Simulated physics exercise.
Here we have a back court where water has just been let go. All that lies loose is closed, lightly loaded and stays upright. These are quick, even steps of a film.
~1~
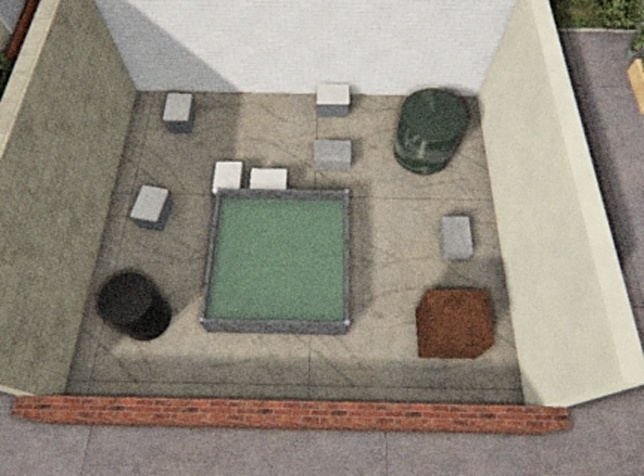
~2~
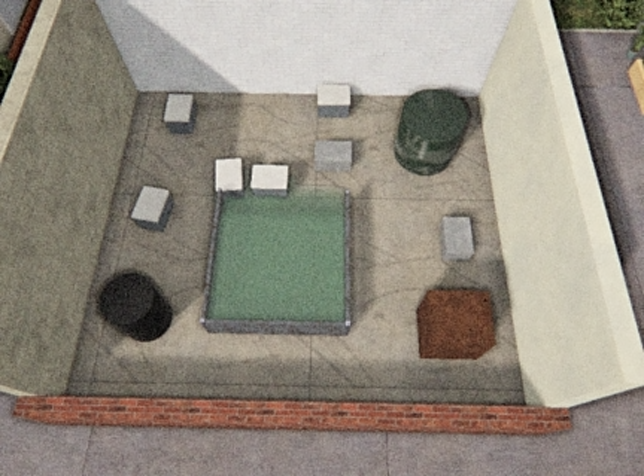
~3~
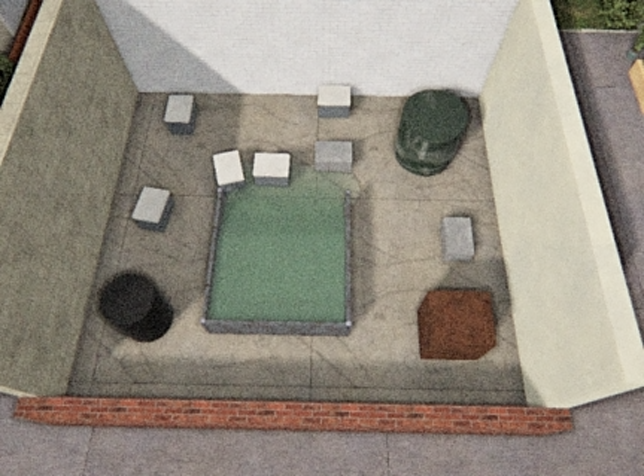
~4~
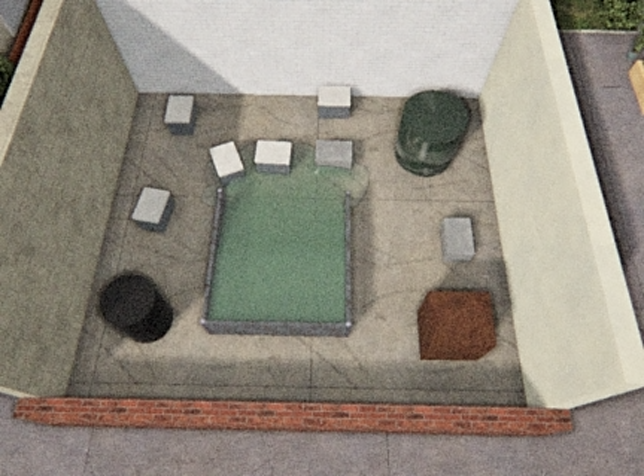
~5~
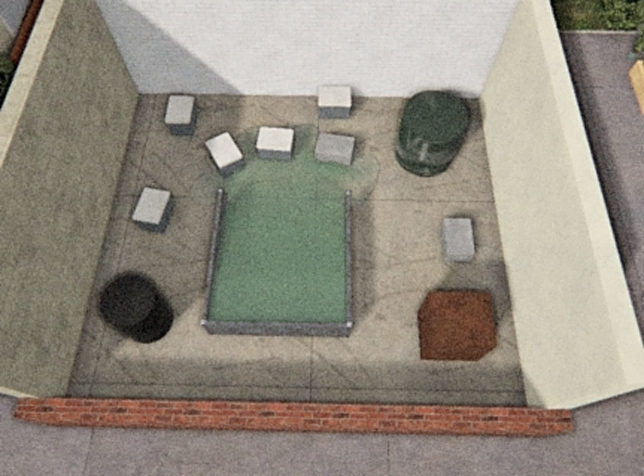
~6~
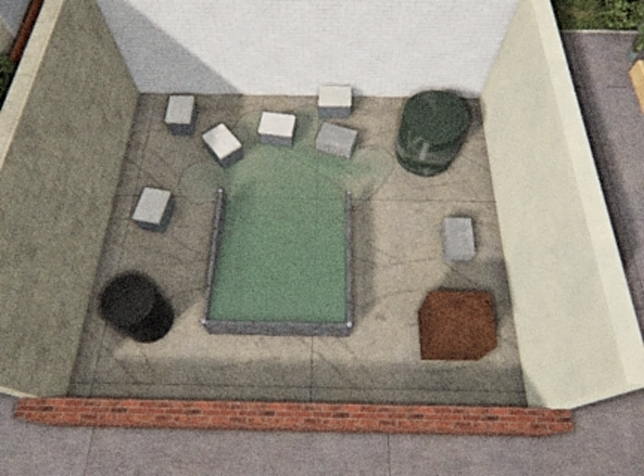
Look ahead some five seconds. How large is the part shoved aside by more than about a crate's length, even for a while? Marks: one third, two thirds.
Share: Two thirds or more.
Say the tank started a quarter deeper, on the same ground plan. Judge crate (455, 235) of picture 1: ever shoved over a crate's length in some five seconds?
My call: Not that far.
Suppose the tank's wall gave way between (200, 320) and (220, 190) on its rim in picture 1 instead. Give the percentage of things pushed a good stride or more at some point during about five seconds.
Close to 40 %.
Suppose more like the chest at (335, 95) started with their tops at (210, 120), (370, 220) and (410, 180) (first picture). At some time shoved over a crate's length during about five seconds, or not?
In turn: Pushed that far, short of that, never so far.
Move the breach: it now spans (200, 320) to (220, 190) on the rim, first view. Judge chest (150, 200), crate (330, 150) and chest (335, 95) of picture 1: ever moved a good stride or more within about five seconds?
In turn: Pushed that far, no, moved that far.
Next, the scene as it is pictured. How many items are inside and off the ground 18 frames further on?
I count 5.
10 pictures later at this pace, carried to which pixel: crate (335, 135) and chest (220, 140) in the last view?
Close to (366, 109) and (200, 90).
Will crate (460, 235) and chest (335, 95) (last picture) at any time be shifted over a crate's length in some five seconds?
One after the other: No, shifted that much.
A moment on, 3 of 8 are well off their spots; 0 afloat.
Next, 3 of 8 are well off their spots; 3 afloat.
Later, 6 of 8 are well off their spots; 5 afloat.
In the end, 7 of 8 are well off their spots, and 7 have been at some point; 4 afloat.
